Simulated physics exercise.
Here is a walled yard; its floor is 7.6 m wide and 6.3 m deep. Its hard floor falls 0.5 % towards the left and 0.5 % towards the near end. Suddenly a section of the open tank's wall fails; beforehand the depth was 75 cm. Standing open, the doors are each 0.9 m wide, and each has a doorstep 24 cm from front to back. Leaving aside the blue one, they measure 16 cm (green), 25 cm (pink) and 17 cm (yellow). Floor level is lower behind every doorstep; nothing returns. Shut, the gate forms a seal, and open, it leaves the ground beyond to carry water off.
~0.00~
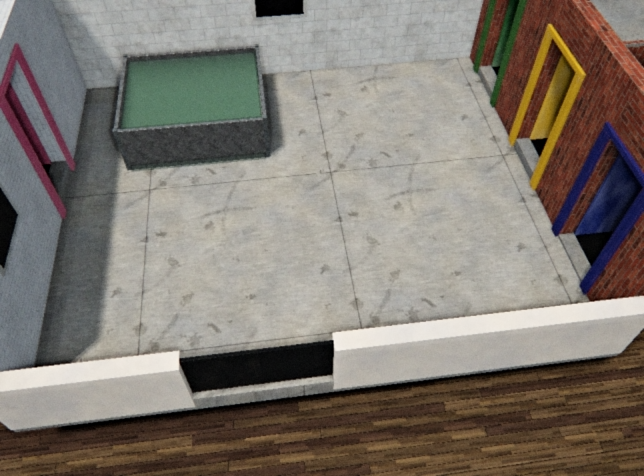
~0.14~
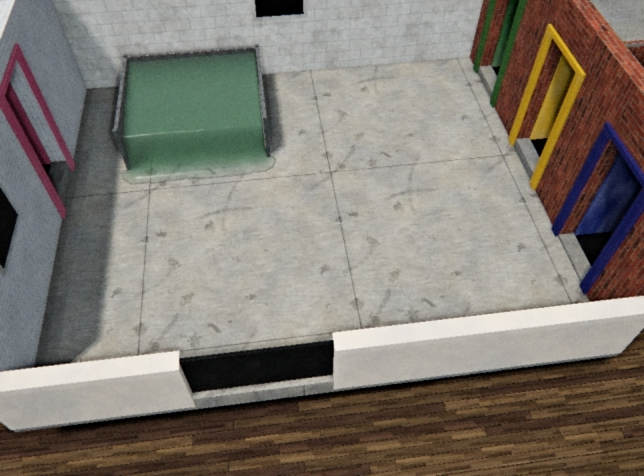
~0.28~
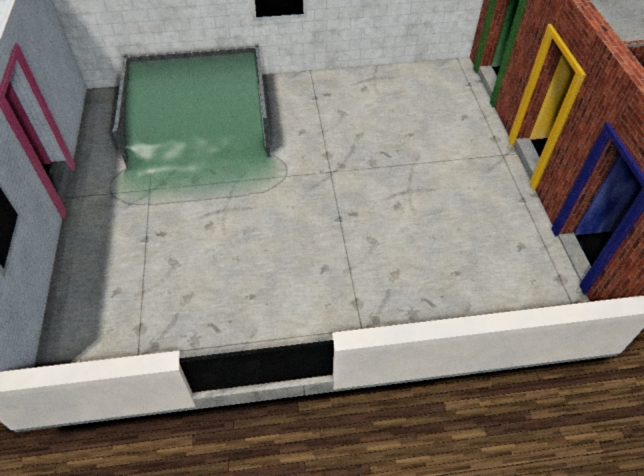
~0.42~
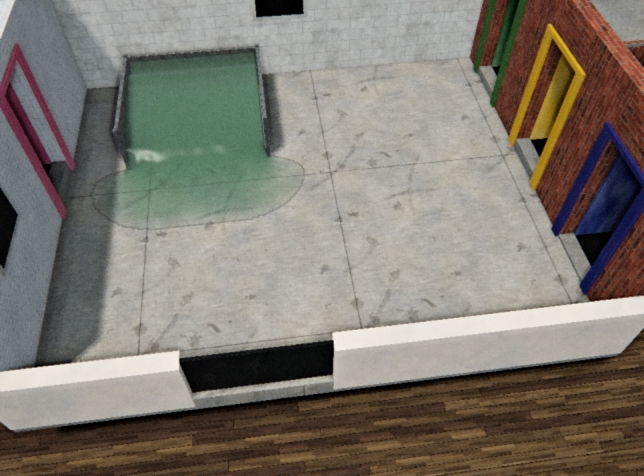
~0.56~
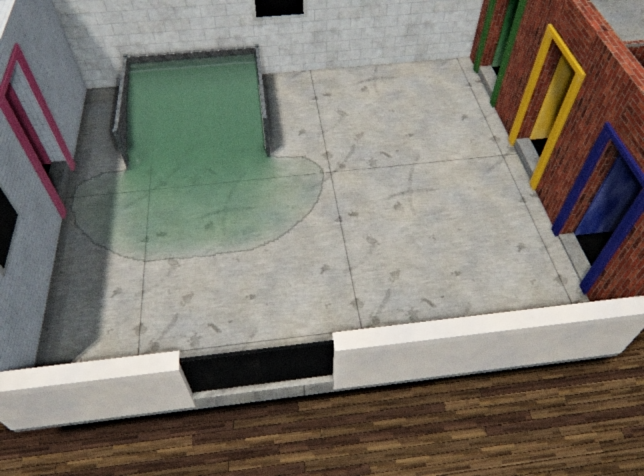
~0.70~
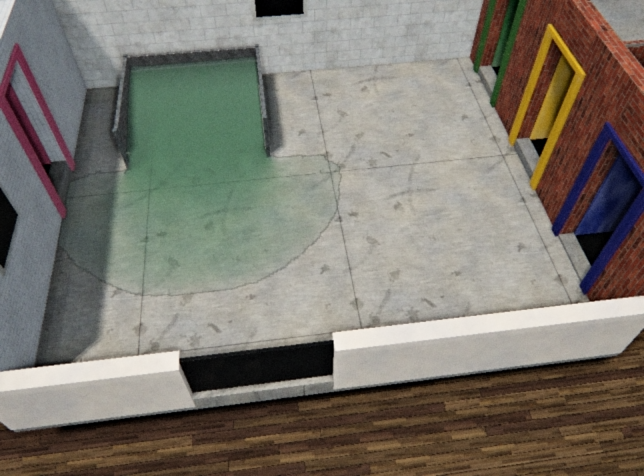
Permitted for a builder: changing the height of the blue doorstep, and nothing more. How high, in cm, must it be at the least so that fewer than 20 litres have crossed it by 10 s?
At least roughly 15 cm high.
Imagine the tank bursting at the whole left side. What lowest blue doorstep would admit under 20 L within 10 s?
Near 10.0 cm.
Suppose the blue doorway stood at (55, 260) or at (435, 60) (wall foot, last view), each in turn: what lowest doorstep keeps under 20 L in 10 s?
Minimums: Roughly 15 cm and 12.5 cm.
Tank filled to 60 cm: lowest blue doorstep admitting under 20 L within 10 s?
It would take a step of about 11.0 cm.
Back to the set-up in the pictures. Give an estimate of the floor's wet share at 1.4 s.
Wet: Close to 40 %.
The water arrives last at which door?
Final door: Green.
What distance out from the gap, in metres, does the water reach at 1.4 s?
I make it some 4.4 m.
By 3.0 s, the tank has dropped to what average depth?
The mean depth is roughly 14 cm.
After 1.4 s water covers 40 % of the floor, deepest (38 cm) near (202, 380); it has not reached the blue door.
After 3.0 s water covers 50 % of the floor, deepest (38 cm) near (29, 401); it has not reached the blue door.
After 10.0 s water covers 100 % of the floor, deepest (12 cm) near (475, 91); 9 cm at the blue door, 233 litres in over its 5 cm doorstep.
At the blue door as built, the water arrived by 3.4 s and peaked near 18 cm at 4.0 s.
With a doorstep of 14 cm, 32 litres would have come in within the 10 s; with 16.5 cm, 13 litres. So under 20 litres takes about 15 cm.
